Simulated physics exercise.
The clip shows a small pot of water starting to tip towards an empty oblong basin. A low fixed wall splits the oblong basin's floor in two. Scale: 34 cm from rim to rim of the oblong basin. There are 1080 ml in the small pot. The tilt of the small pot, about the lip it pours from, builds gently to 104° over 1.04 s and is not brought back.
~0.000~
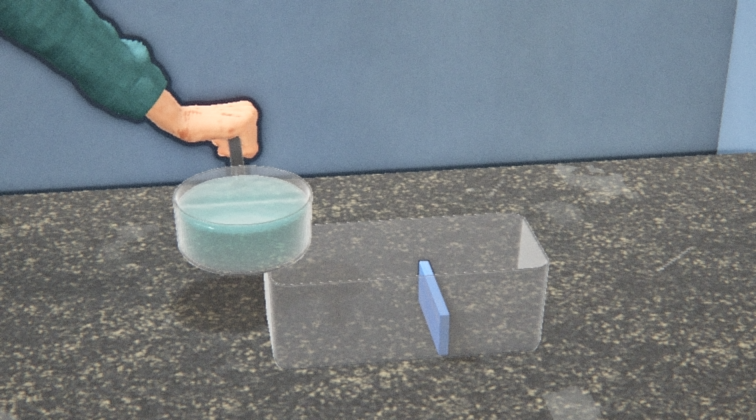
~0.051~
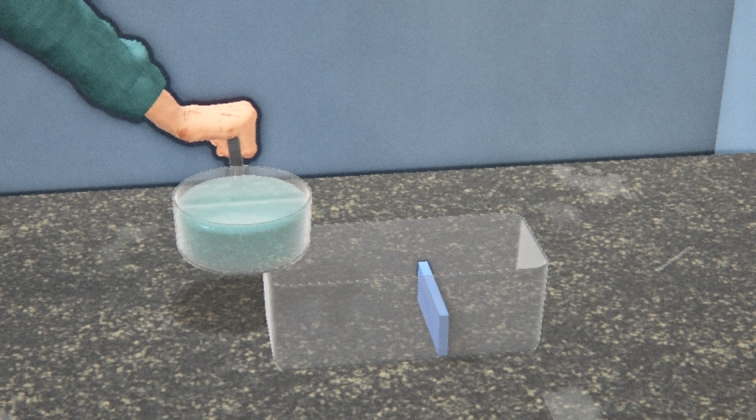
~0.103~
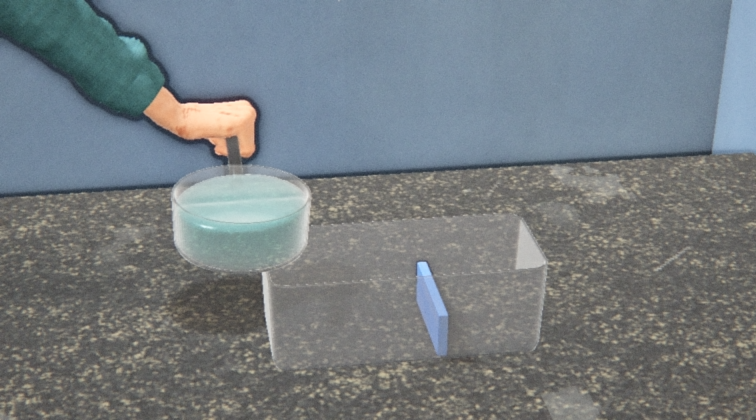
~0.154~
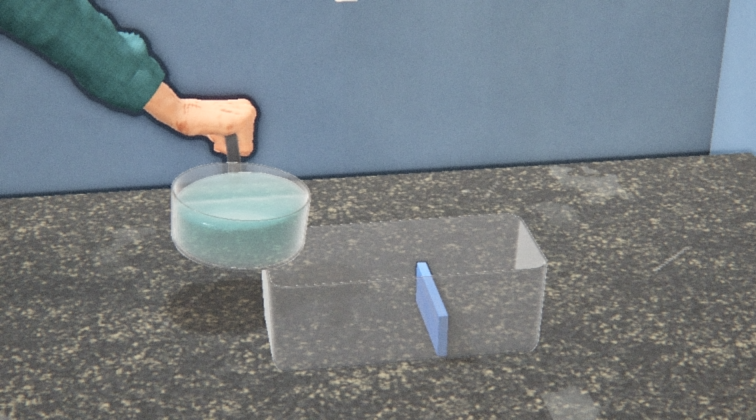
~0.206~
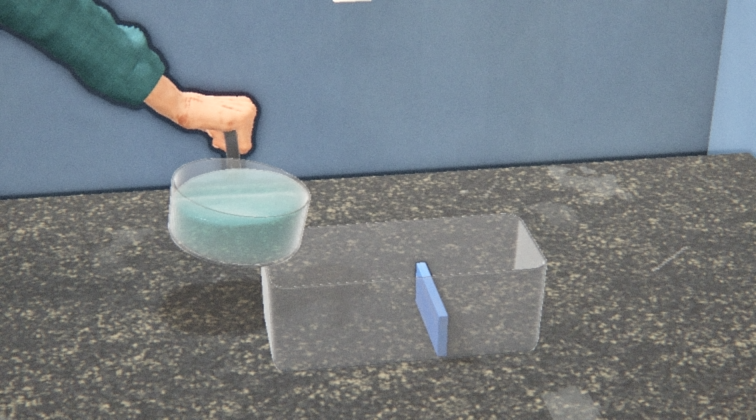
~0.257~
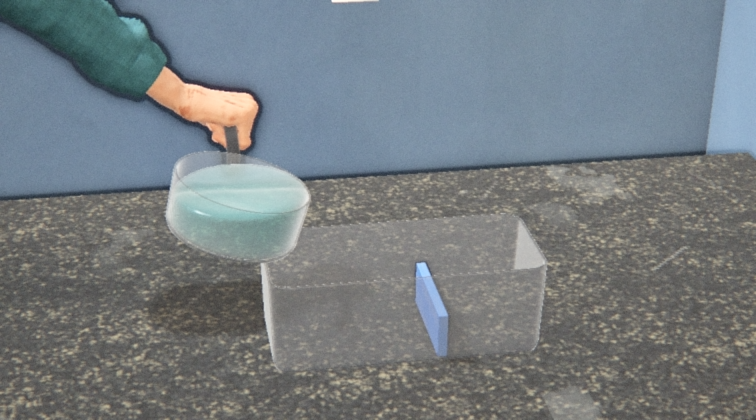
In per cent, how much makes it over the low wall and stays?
Roughly 4 per cent is past the wall.
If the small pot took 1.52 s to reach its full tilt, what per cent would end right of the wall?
In that case some 0 per cent.
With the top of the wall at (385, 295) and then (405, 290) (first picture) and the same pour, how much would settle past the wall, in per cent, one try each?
In turn about 70 and 35 per cent.
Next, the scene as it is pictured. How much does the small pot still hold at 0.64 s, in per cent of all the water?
Some 46 per cent.
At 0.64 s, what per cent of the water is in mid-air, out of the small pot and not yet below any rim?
Near 38 in a hundred.
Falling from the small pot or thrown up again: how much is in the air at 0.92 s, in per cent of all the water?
Near 9 in a hundred.
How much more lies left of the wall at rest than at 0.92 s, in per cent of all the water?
Near 8 in a hundred.
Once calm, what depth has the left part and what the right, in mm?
Some 36 mm on the left and 2 mm on the right.
Then, 0.64 s in, the tilt is 71° and 46 per cent is still to pour, 17 is left of the wall and 0 right of it.
Then, 0.92 s in, the tilt is 101° and 6 per cent is still to pour, 83 is left of the wall and 1 right of it.
Then, 1.22 s in, the tilt is 104° and 0 per cent is still to pour, 91 is left of the wall and 3 right of it.
Then, 1.54 s in, the tilt is 104° and 0 per cent is still to pour, 91 is left of the wall and 4 right of it.
Finally, 91 per cent lies left of the wall, 4 right of it and 5 outside.
